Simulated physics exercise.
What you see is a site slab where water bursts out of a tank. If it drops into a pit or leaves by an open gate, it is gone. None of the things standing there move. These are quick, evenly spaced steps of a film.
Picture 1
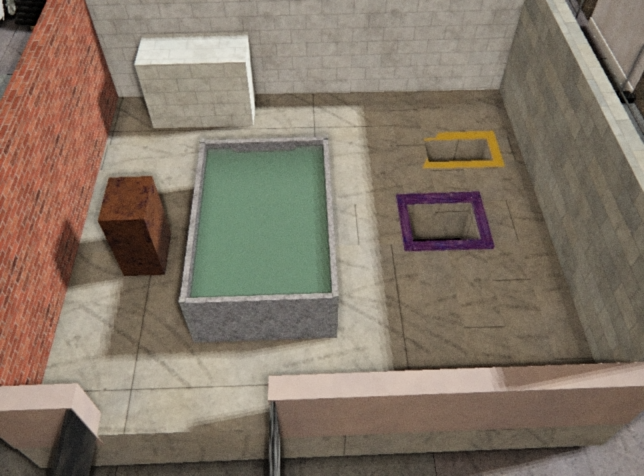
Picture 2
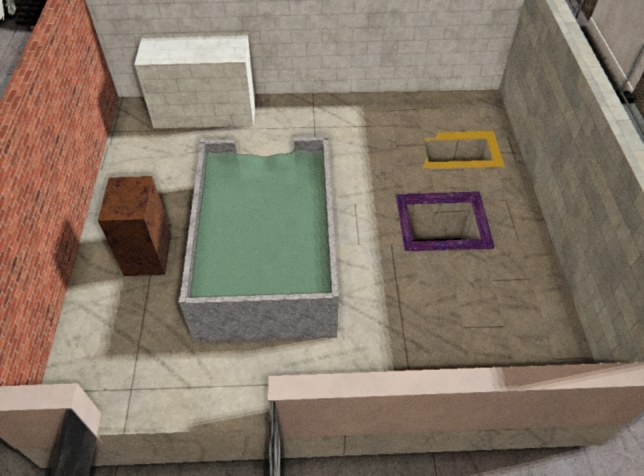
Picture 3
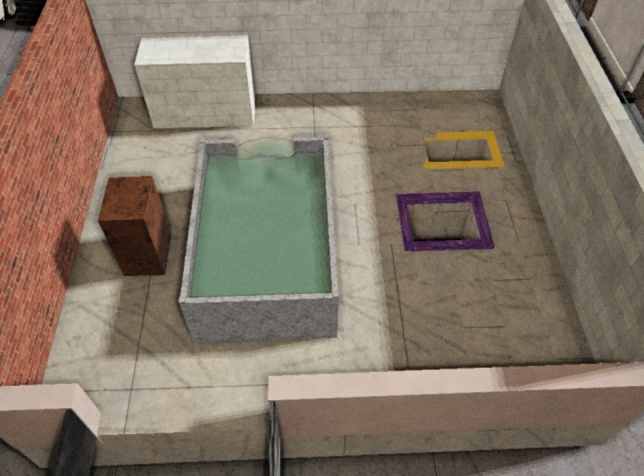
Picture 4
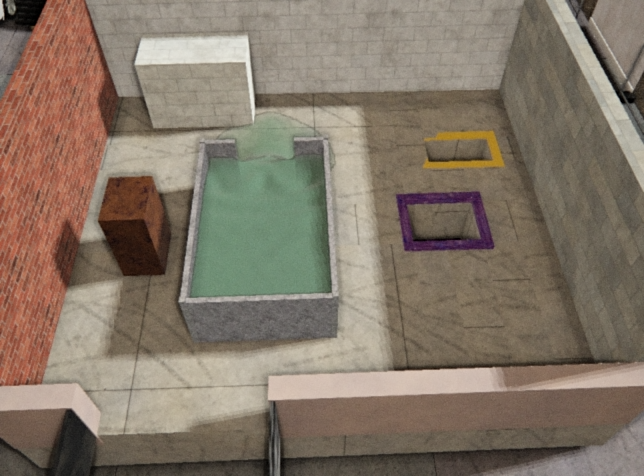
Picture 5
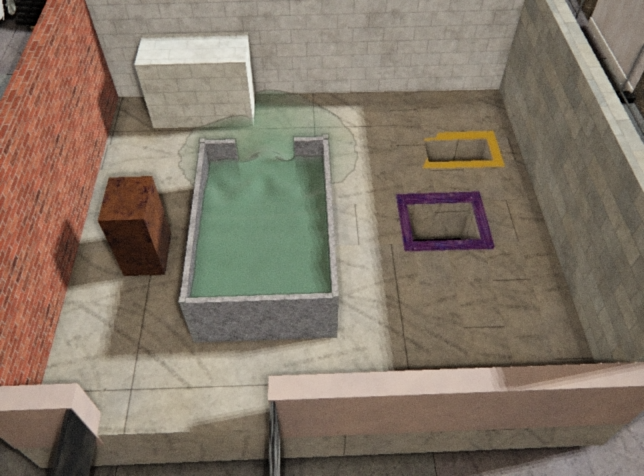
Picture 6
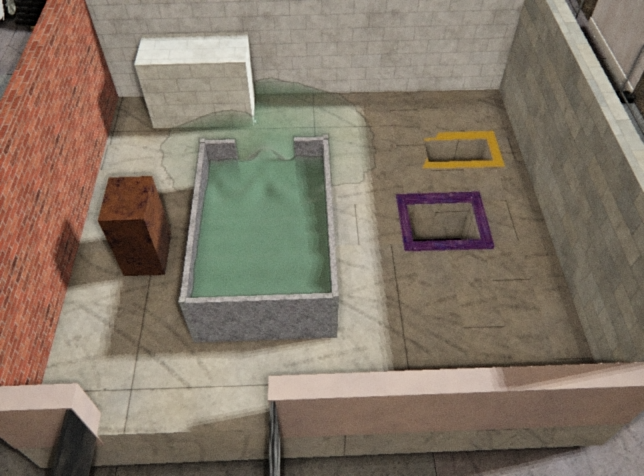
A walled concrete yard, with red brick on the left and pale block at the back, is seen from above by a still camera. A grey stone tank of green water stands centrally, with a brown box left, a white block behind, and purple- and yellow-edged openings right. The tank's far side gaps open, and water pours through, spreading across the floor behind and toward both sides.
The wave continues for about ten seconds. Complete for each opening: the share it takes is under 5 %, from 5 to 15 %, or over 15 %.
The share the gate takes is from 5 to 15 %; the share the yellow pit takes is over 15 %; the share the purple pit takes is under 5 %.
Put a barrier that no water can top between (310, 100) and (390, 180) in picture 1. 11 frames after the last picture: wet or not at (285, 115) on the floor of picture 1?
Verdict: The spot is submerged.
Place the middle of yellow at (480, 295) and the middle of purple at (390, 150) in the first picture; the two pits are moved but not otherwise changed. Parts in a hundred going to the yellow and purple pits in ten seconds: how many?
Log, per cent - yellow: 15, purple: 6.
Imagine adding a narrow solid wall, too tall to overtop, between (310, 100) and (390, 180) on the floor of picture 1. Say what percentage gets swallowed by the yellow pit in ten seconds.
I'd put the yellow pit at roughly 4 %.
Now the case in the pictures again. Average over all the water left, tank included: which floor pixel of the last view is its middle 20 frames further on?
Near (286, 195).
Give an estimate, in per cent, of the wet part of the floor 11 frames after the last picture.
Estimate: Some 35 in a hundred.
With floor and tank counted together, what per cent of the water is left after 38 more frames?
82 percent or thereabouts.
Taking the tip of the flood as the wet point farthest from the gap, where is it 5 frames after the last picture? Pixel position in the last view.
By then the tip should be at about (450, 94).
A moment on, water covers 25 % of the floor; the gate 0 %, the yellow pit 0 %, the purple pit 0 %.
Next, water covers 35 % of the floor; the gate 0 %, the yellow pit 0 %, the purple pit 0 %.
Then, water covers 55 % of the floor; the gate 0 %, the yellow pit 5 %, the purple pit 0 %.
Later, water covers 80 % of the floor; the gate 2 %, the yellow pit 16 %, the purple pit 0 %.
In the end, water covers 95 % of the floor; the gate 7 %, the yellow pit 27 %, the purple pit 0 %.
